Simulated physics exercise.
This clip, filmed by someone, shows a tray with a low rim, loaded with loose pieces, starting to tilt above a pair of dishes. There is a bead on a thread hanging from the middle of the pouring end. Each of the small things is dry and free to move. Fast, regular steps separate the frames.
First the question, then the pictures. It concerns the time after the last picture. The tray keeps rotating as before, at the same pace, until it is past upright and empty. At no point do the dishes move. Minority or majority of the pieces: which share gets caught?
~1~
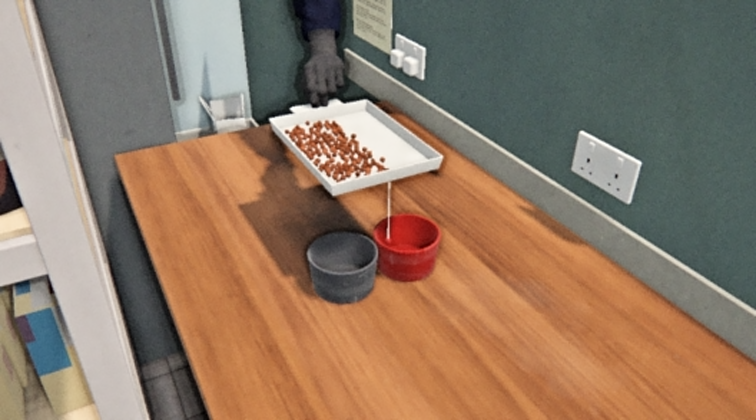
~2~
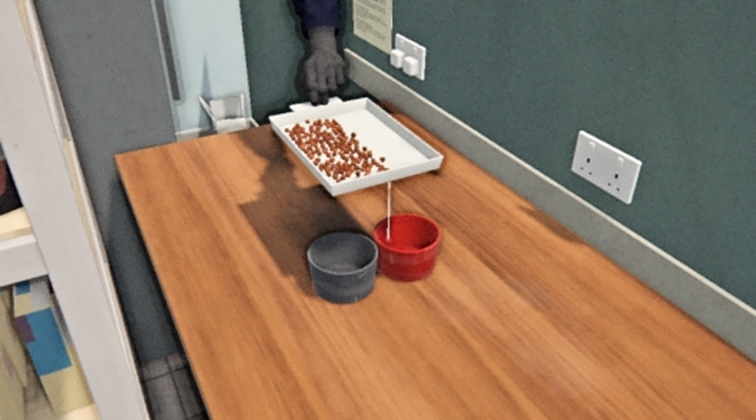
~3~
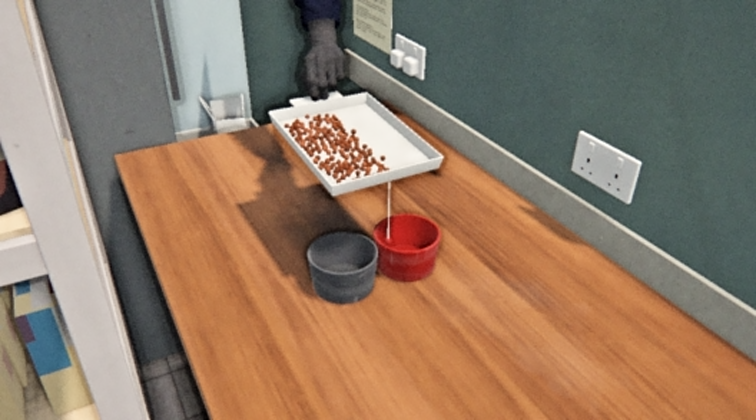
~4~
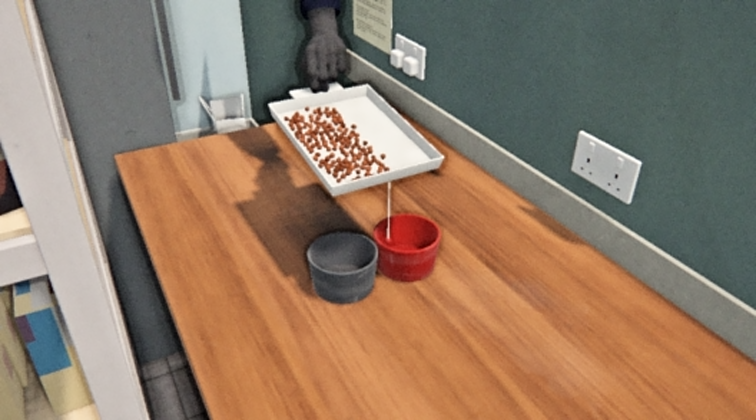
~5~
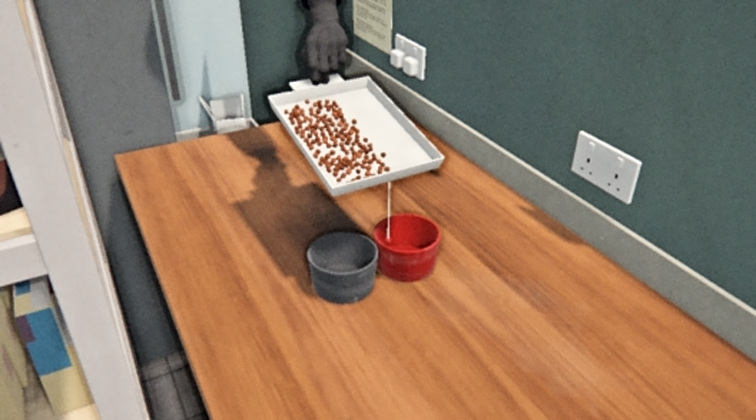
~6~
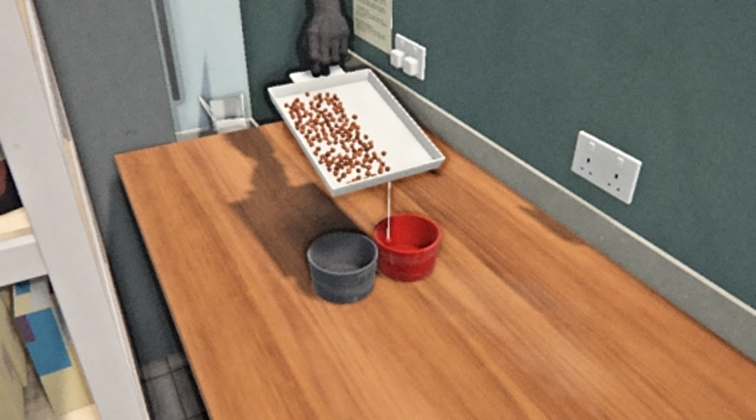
Minority.
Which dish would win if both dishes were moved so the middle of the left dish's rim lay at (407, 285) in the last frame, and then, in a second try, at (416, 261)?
First try, the leftmost dish; second try, the leftmost dish.
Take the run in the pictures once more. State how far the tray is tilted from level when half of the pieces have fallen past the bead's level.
Reading: Some 110°.
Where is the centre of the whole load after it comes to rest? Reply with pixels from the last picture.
(396, 318).
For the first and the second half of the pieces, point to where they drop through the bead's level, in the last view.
First part (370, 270), rest (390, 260).
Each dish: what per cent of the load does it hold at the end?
Estimate - left dish 0 percent, right dish 0 percent.
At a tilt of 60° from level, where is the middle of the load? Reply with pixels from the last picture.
I'd mark the middle close to (363, 160).
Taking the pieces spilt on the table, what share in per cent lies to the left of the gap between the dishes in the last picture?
It amounts to some 30 percent.
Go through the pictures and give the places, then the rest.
The first frame shows corners of the pouring end near (333, 183) and (439, 156), level; middle of the load near (332, 149), clay pellets; left dish near (358, 284); right dish near (423, 262); bead on its thread near (388, 241).
The second frame shows corners of the pouring end near (333, 183) and (439, 156), level; middle of the load near (332, 148).
The third frame shows corners of the pouring end near (333, 184) and (440, 156), tipped barely, level across its low end; middle of the load near (332, 146).
The fourth frame shows corners of the pouring end near (334, 185) and (440, 156), tipped a little, level across its low end; middle of the load near (332, 142).
The fifth frame shows corners of the pouring end near (334, 185) and (441, 157), tipped a little, level across its low end; middle of the load near (332, 138).
The sixth frame shows corners of the pouring end near (334, 186) and (441, 157), tipped a little, level across its low end; middle of the load near (333, 134); left dish near (358, 284); right dish near (423, 262).
Shortly afterwards, tray tipped steeply; the whole lot on the tray.
Next, tray tipped right over; all but a few on the tray; only a few outside both.
Some moments later, tray tipped past a quarter turn; only a few in the left dish; only a few in the right dish; all but a few outside both.
In the end, tray tipped past a quarter turn; only a few in the left dish; only a few in the right dish; all but a few outside both.
